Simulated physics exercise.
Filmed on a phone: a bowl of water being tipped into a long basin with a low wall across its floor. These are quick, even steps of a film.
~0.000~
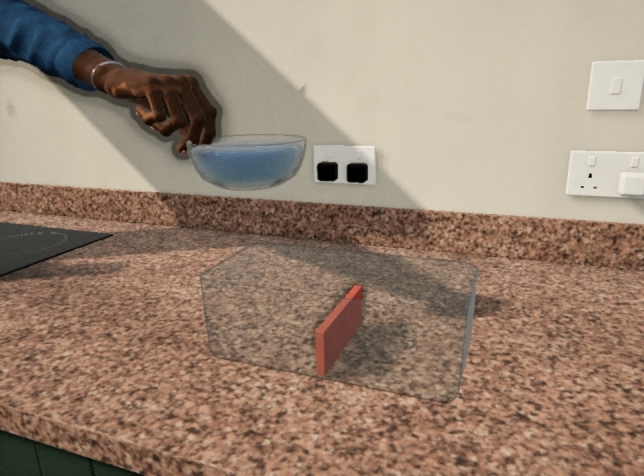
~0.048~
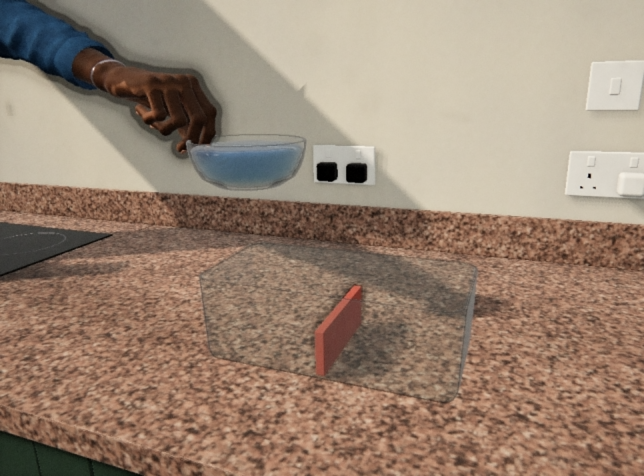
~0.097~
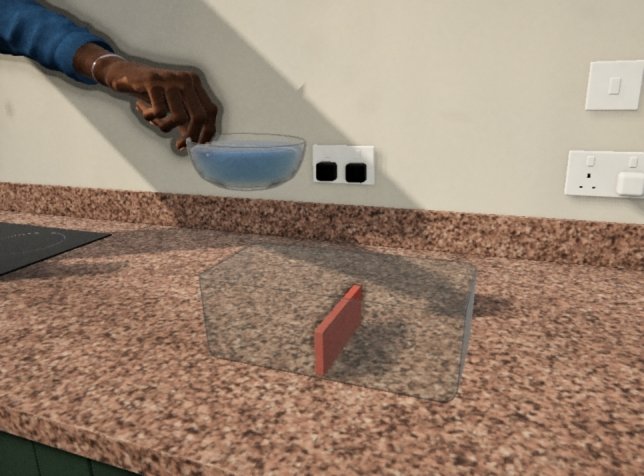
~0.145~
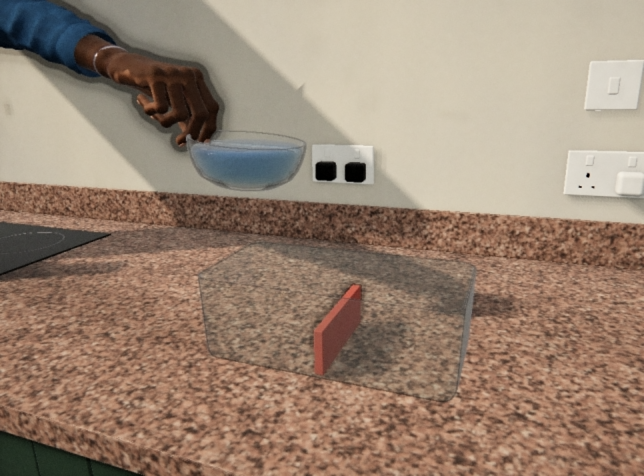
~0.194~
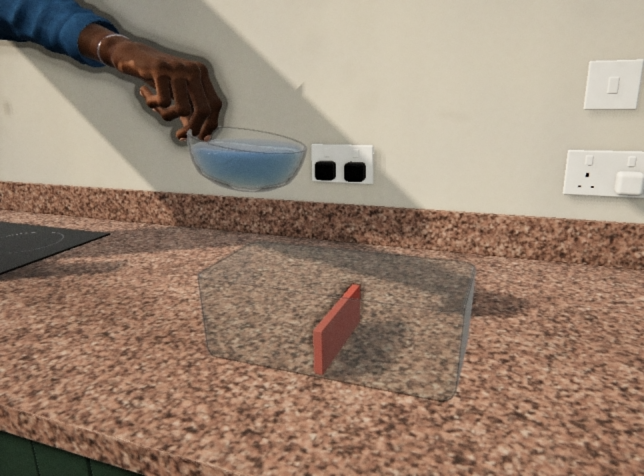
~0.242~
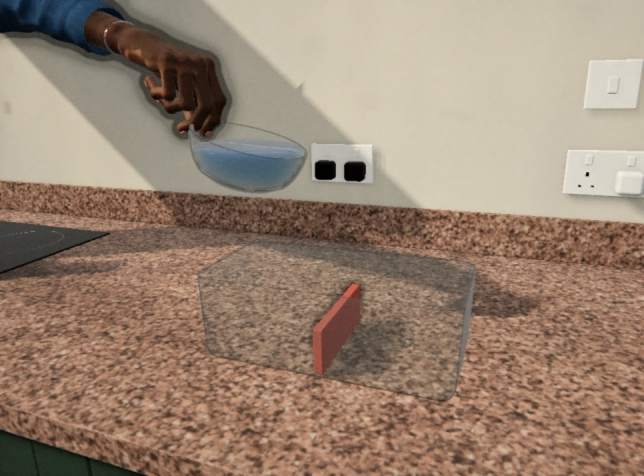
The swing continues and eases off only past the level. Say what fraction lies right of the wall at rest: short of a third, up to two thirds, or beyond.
It comes to between a third and two thirds.
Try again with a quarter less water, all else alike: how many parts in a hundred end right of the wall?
Near 40 %.
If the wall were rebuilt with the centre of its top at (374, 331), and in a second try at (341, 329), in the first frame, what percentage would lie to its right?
Roughly 10 per cent, and 60 per cent.
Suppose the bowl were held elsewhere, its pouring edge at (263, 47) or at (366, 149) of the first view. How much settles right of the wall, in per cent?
Near 35 % and 95 %.
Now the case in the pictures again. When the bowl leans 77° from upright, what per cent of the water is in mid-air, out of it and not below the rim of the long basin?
It comes to 40 per cent or so.
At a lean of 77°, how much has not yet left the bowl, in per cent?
Some 20 per cent.
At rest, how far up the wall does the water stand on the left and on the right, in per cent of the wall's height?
The left part 20 per cent, the right part 20.
A moment on, the bowl is tipped on its side and 20 per cent is still to pour, 6 is left of the wall and 32 right of it.
Next, the bowl is tipped right over and 0 per cent is still to pour, 40 is left of the wall and 57 right of it.
Then the bowl is tipped right over and 0 per cent is still to pour, 42 is left of the wall and 57 right of it.
Later the bowl is tipped right over and 0 per cent is still to pour, 42 is left of the wall and 57 right of it.
In the end 42 per cent lies left of the wall, 57 right of it and 1 outside.
